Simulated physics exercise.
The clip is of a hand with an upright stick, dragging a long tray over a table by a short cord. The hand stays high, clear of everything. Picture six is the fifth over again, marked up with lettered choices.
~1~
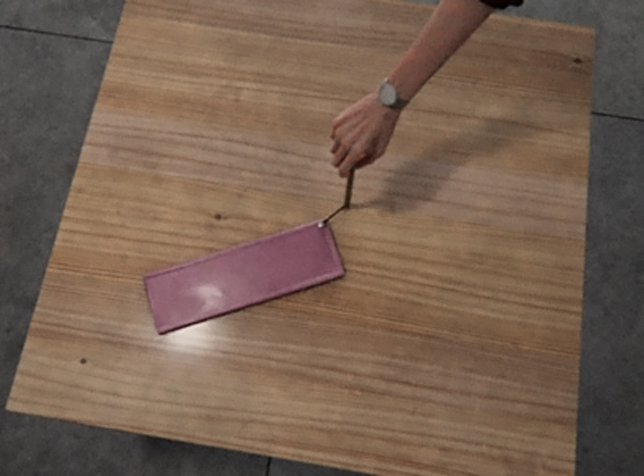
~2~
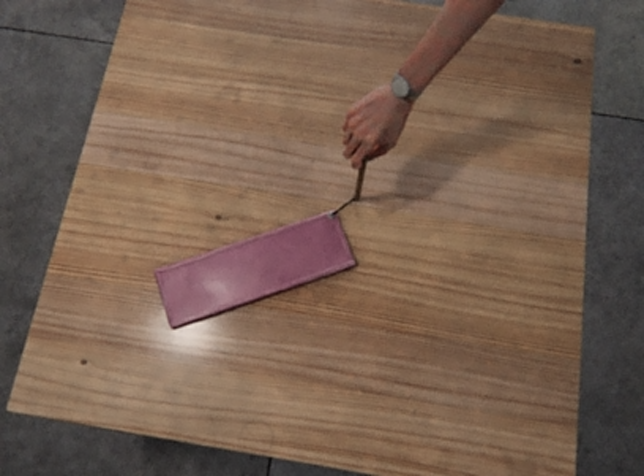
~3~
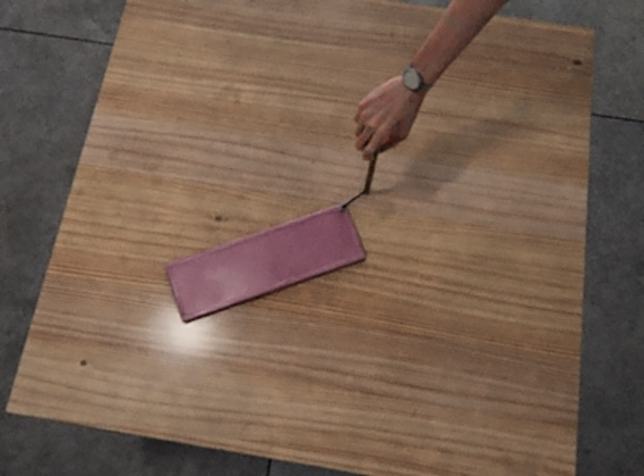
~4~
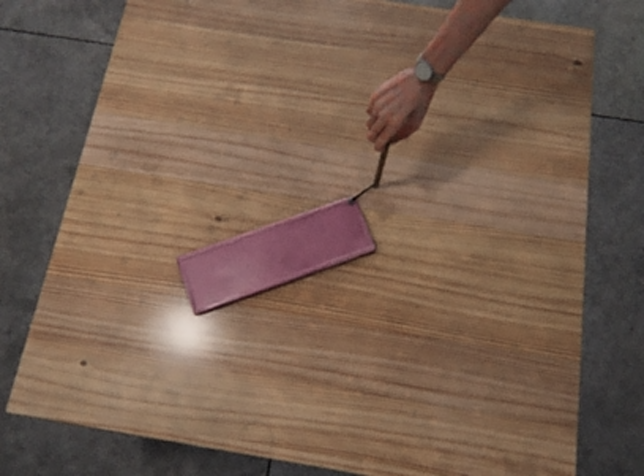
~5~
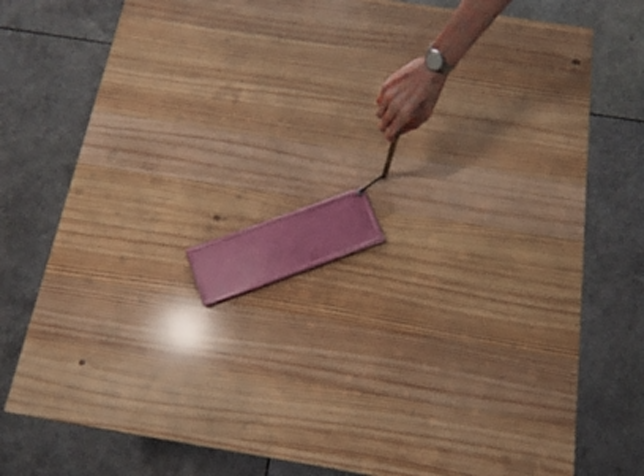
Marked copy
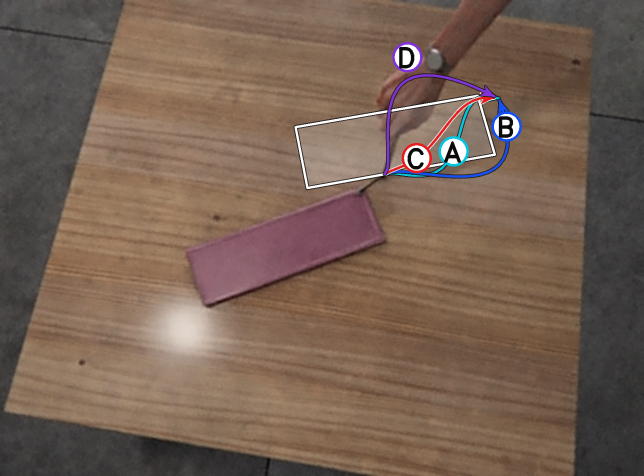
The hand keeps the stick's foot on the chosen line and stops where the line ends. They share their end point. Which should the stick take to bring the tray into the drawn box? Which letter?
Take D.
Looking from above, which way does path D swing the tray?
On that path, clockwise.
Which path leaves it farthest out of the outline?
That is B.
On the marked copy, A from (385, 174) via (456, 145) to (499, 99); B from (385, 174) via (480, 174) to (500, 101); C from (385, 174) via (440, 134) to (494, 98); D from (385, 174) via (401, 85) to (495, 96); the outline at (395, 141).
With D. Early on, foot of the stick (390, 108), middle of the tray (322, 199).
Further on, foot of the stick (440, 77), middle of the tray (360, 152).
At the end, foot of the stick (498, 99), middle of the tray (393, 141); it lies in the outline.
As for the rest, A leaves its middle at (407, 164); B leaves its middle at (420, 176); C leaves its middle at (404, 160).
